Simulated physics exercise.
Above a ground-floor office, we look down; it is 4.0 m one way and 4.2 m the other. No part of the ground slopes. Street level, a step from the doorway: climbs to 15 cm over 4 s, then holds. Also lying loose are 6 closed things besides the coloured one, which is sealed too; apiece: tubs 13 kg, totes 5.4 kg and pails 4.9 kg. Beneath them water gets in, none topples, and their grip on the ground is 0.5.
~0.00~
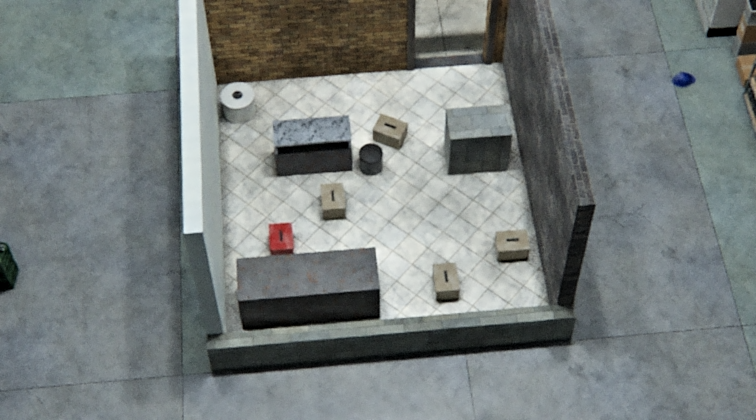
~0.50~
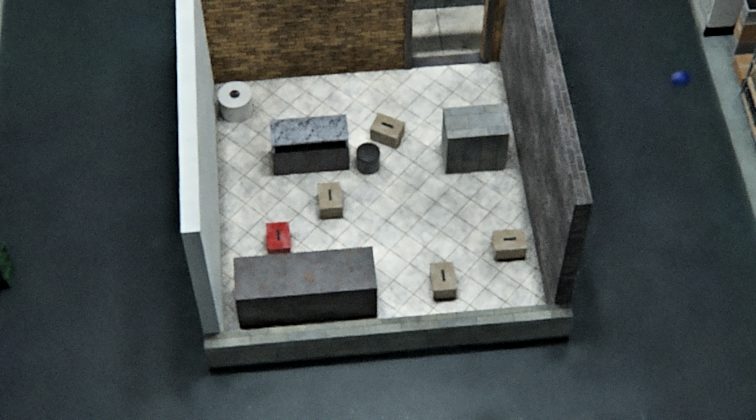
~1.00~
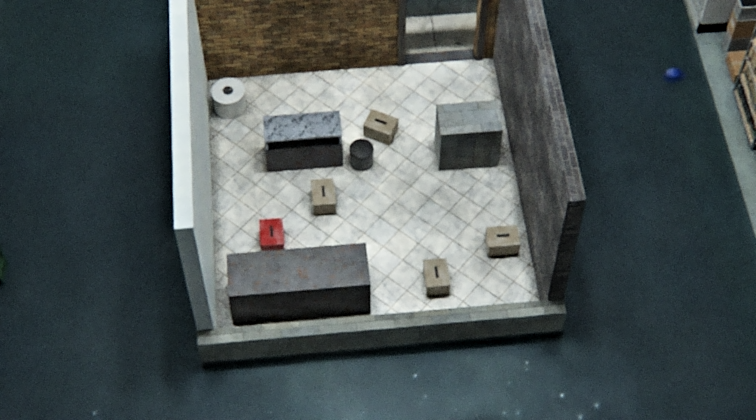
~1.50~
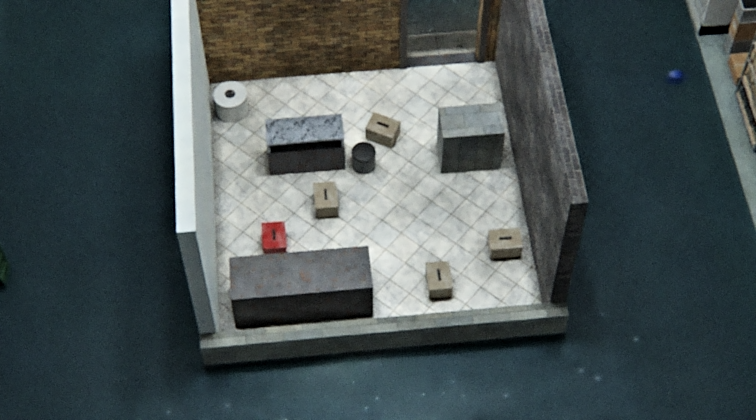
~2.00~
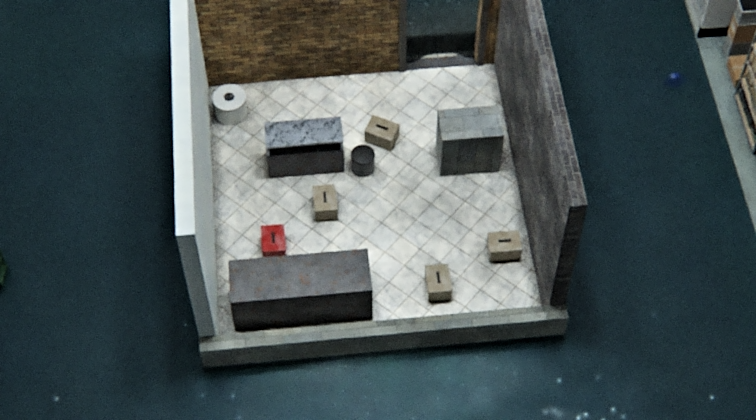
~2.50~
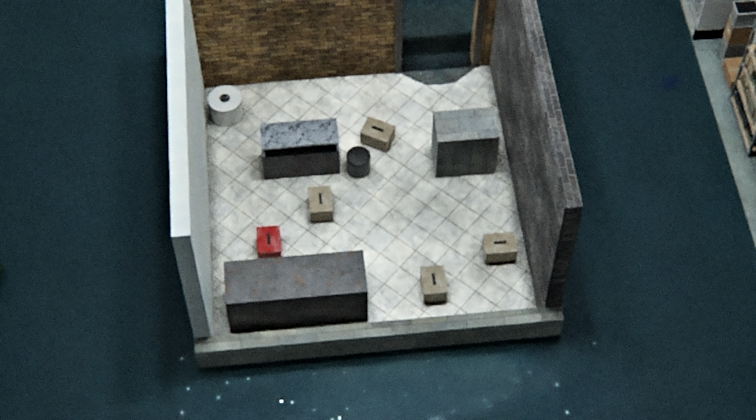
Dark water spreads over the bare grey floor around a small walled, open-topped room seen from above, surrounding it on the visible sides. Inside, the red box, tan boxes and dark blocks stay put on pale tiles, and lastly a little water edges in at the doorway in the brick wall.
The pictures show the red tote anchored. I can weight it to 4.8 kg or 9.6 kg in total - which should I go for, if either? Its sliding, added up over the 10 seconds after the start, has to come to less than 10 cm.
4.8 kg will do.
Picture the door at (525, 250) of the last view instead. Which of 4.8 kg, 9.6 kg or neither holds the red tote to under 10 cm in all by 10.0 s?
That way, only the big mass suffices.
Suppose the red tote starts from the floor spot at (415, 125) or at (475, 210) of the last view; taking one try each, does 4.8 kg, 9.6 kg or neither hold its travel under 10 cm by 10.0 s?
In order, no load succeeds and both loads succeed.
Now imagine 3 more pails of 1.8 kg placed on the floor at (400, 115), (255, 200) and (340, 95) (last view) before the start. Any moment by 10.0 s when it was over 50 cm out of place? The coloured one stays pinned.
Result, in order - exceeds it; falls shy; falls shy.
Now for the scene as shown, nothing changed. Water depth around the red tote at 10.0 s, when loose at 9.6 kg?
Something like 2 centimetres.
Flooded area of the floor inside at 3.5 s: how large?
Some 1.5 m2.
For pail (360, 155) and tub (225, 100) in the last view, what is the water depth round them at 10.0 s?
I'd estimate 4 cm for the first and 5 cm for the second.
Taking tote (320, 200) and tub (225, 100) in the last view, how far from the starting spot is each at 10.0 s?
In that order: 10 cm, 0 cm.
After 3.5 s the red tote would be 0 cm from its start with 4.8 kg and 0 cm from its start with 9.6 kg; 0 cm of water round it then.
After 4.5 s the red tote would be 0 cm from its start with 4.8 kg and 0 cm from its start with 9.6 kg; 0 cm of water round it then.
After 7.0 s the red tote would be 0 cm from its start with 4.8 kg and 0 cm from its start with 9.6 kg; 0 cm of water round it then.
After 10.0 s the red tote would be 0 cm from its start with 4.8 kg and 0 cm from its start with 9.6 kg; 2 cm of water round it then.
